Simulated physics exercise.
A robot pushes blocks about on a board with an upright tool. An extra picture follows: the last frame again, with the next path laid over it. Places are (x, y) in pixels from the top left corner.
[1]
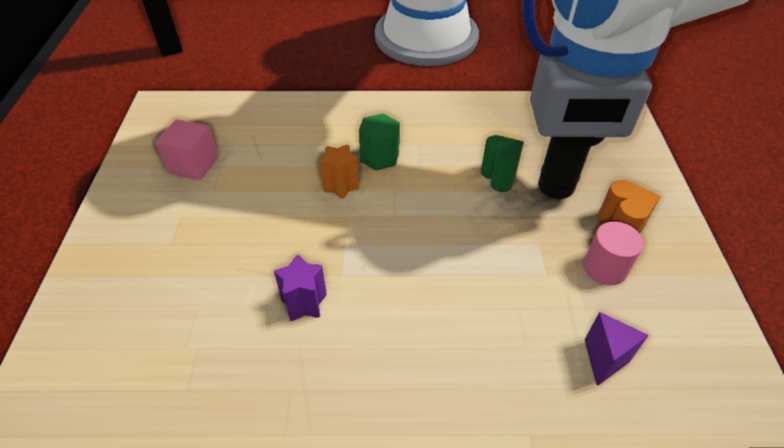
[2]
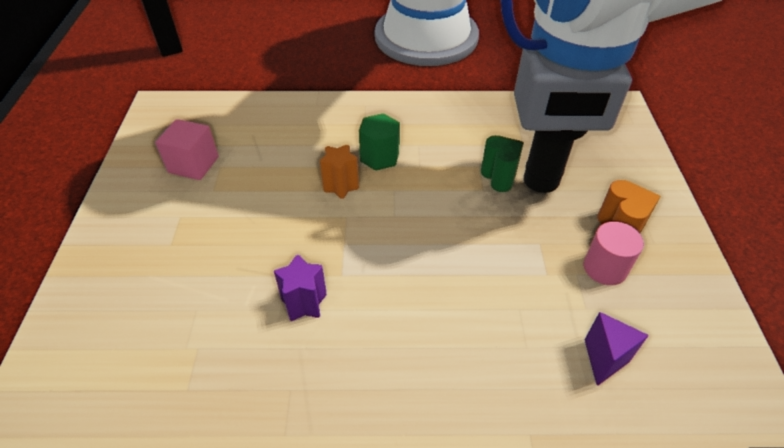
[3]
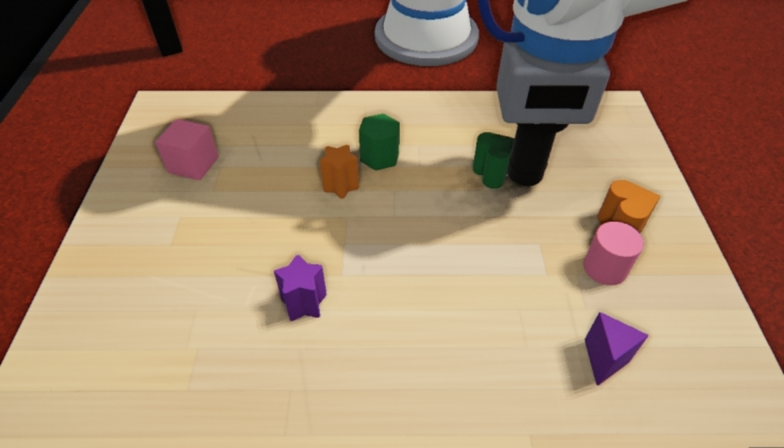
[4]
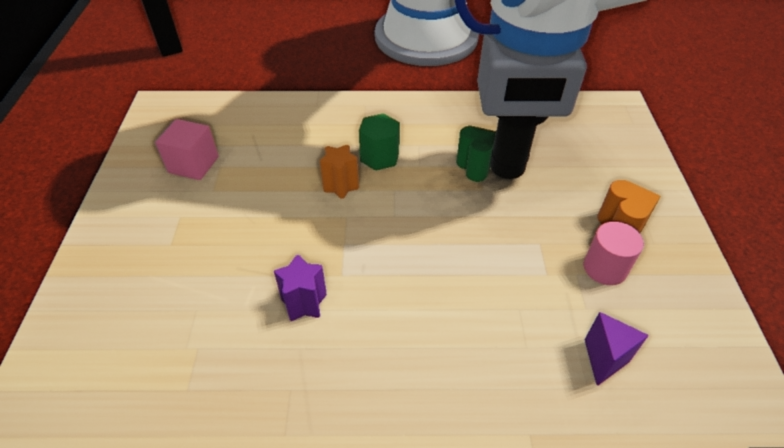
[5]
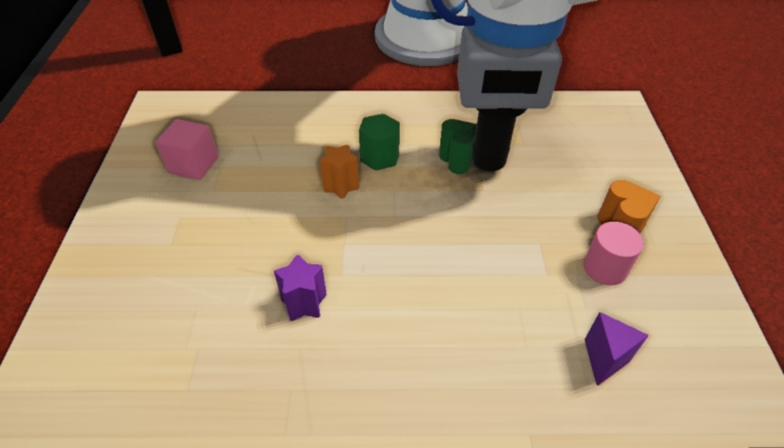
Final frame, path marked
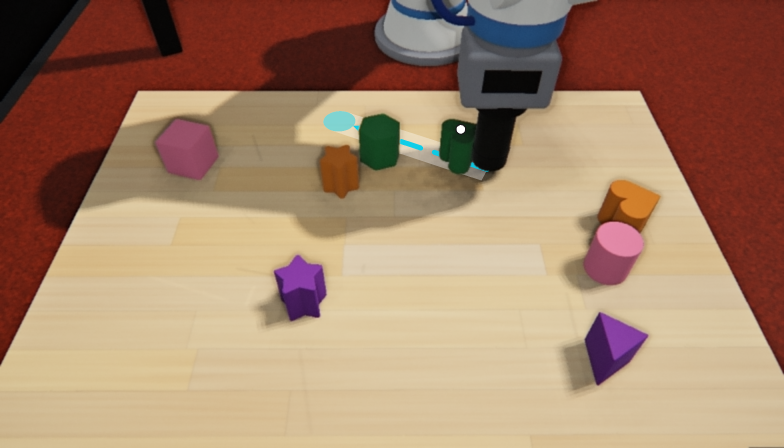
On a wooden board, a robot arm moves its upright black tool left, then pushes a green heart-shaped block leftward among scattered blocks.
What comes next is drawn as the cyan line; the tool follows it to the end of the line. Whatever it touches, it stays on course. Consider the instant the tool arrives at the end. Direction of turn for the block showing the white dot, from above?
It ends up turned clockwise.
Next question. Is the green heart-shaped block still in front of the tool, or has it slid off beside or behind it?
That block remains ahead.
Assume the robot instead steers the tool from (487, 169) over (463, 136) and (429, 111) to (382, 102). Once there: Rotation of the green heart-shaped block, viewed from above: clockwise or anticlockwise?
It is turned anticlockwise.
Drawn move, in a line from (487, 169) to (339, 121); the dot is on the green heart-shaped block.
On the path given first. One third of the way, tool (435, 144); green heart-shaped block (408, 111).
Two thirds of the way, tool (385, 127); green hexagonal block (371, 127), turned 15° anticlockwise; green heart-shaped block (363, 92), turned 30° clockwise.
At the end, tool (339, 112); orange star block still; green hexagonal block (371, 127), turned 15° anticlockwise; green heart-shaped block (321, 75), turned 55° clockwise.
